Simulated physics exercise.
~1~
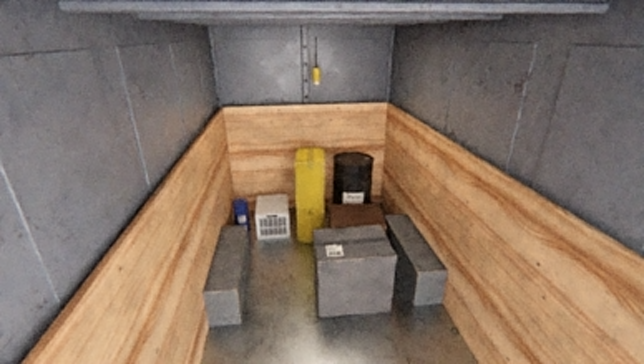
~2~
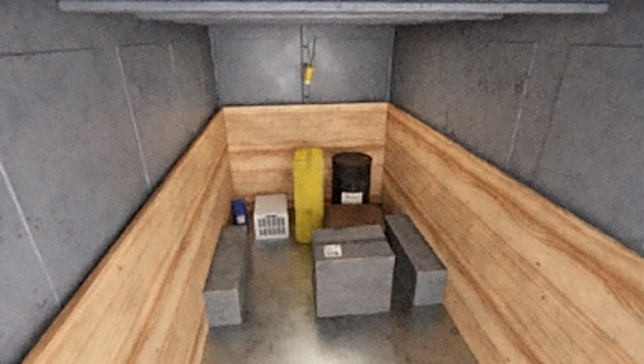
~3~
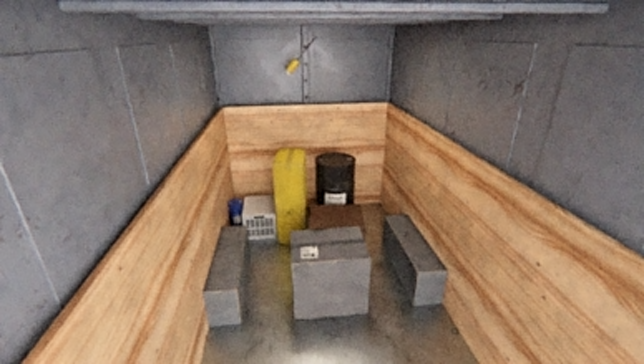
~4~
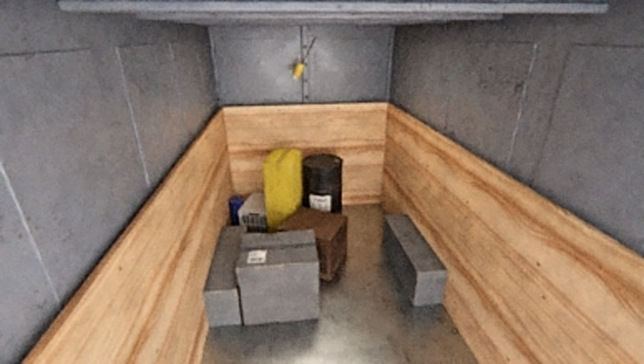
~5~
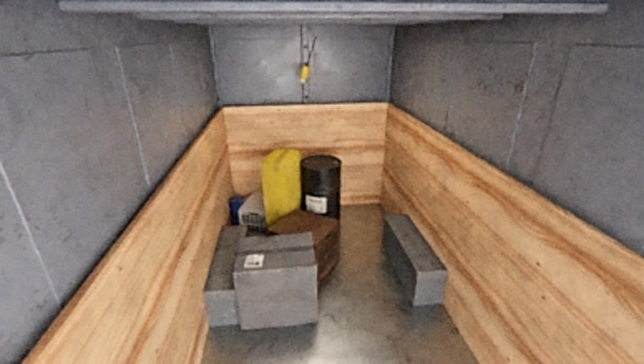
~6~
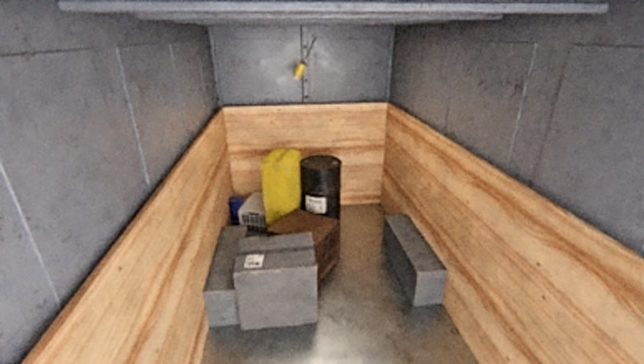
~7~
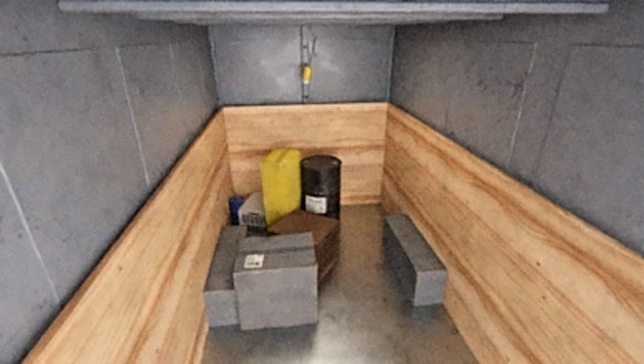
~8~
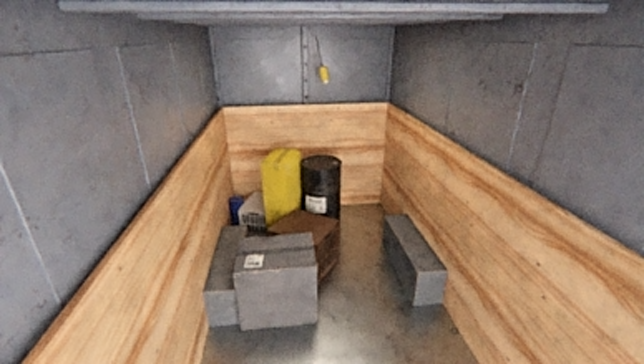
The load bay of a moving van is seen from behind, facing a grey front wall above wood-panelled sides, with a yellow lamp hanging at the top. A large grey box stands in front of a brown chest, with a tall yellow box and a black drum behind, a white chest and a small blue canister at left, and grey wheel boxes along both sides. The lamp swings left and the load slides left, the grey box travelling farthest, up to the left wheel box. The brown chest turns as it shifts. Everything then stays still, bunched at left and untoppled, while the lamp sways.
